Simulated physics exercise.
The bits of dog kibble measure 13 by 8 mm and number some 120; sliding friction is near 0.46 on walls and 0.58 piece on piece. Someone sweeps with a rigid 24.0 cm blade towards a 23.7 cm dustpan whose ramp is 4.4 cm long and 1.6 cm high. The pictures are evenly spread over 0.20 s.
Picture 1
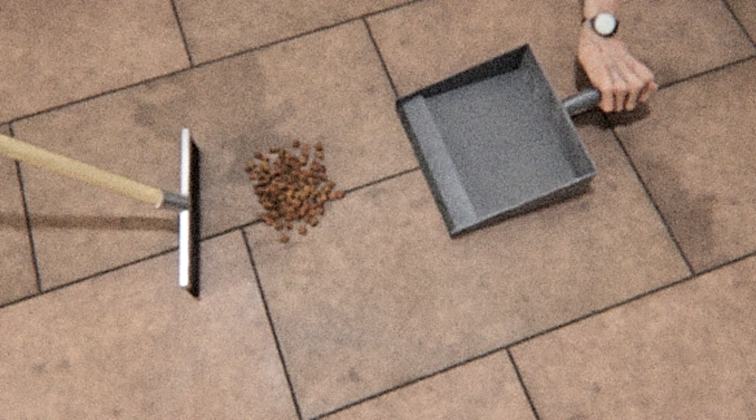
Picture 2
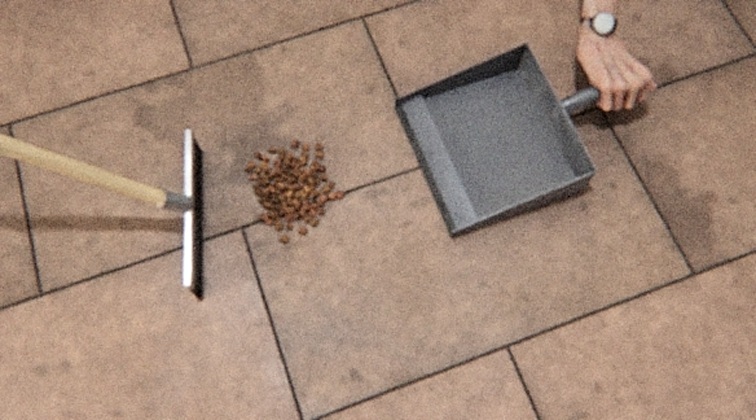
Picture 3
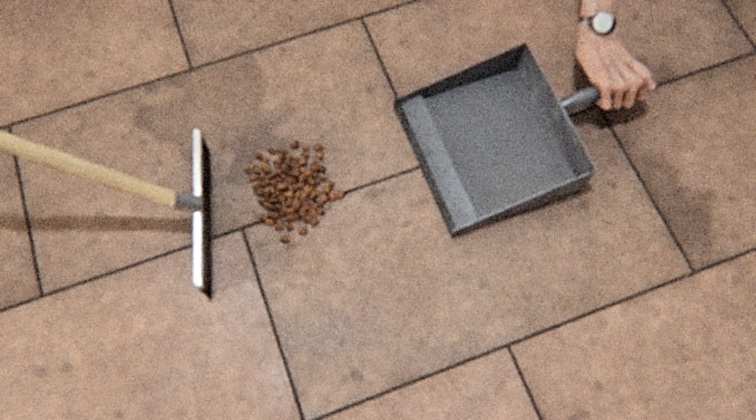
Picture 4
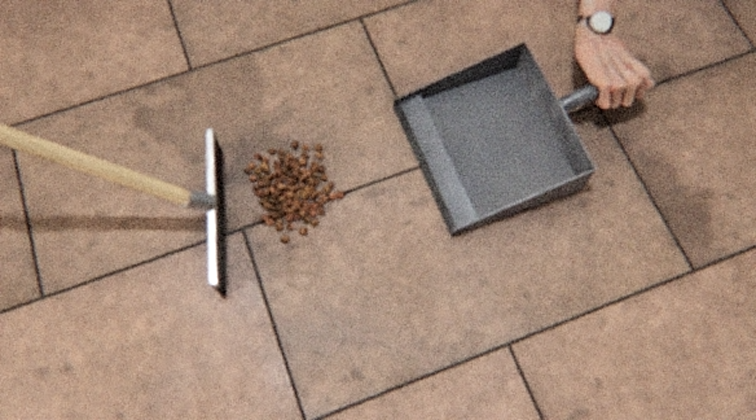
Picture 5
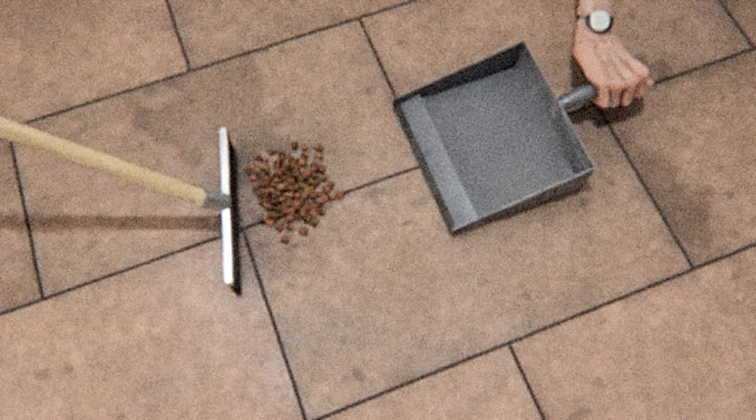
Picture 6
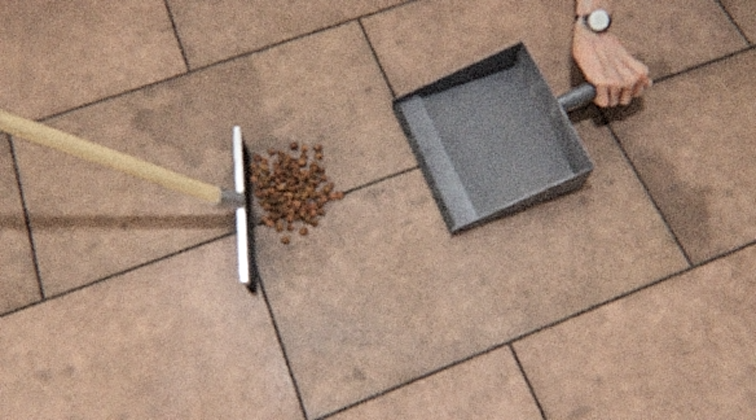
A squeegee-like blade on a pale wooden handle slides slowly right across brown floor tiles until it meets the near edge of a small pile of brown kibble, while a hand wearing a watch holds a grey dustpan nearly still.
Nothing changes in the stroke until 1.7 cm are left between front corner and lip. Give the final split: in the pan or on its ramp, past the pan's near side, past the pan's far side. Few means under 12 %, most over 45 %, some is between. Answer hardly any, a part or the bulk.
Pan: A part, near side: Hardly any, far side: Hardly any.
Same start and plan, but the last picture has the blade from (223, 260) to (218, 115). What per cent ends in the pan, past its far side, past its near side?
Pan 0, far 15, near 0.
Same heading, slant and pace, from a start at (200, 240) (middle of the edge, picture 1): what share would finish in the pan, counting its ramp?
Some 20 per cent.
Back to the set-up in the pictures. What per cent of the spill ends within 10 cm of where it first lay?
Roughly 5 per cent.
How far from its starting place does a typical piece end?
About 20 cm.
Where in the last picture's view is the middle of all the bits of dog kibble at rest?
At about (415, 177).
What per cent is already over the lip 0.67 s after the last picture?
Some 15 per cent.
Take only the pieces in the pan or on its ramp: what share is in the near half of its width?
Some 50 per cent.
Then, 0.24 s after the last picture, middle of the blade 16 cm from the lip; 0 % over the lip, far side 0 %, near side 0 %.
Then, 0.39 s after the last picture, middle of the blade 9 cm from the lip; 0 % over the lip, far side 5 %, near side 0 %.
Then, 0.67 s after the last picture, middle of the blade 5 cm from the lip; 15 % over the lip, far side 5 %, near side 0 %.
In the end, pan 15 %, near side 0 %, far side 5 %, in front of the lip or behind the blade 80 %.
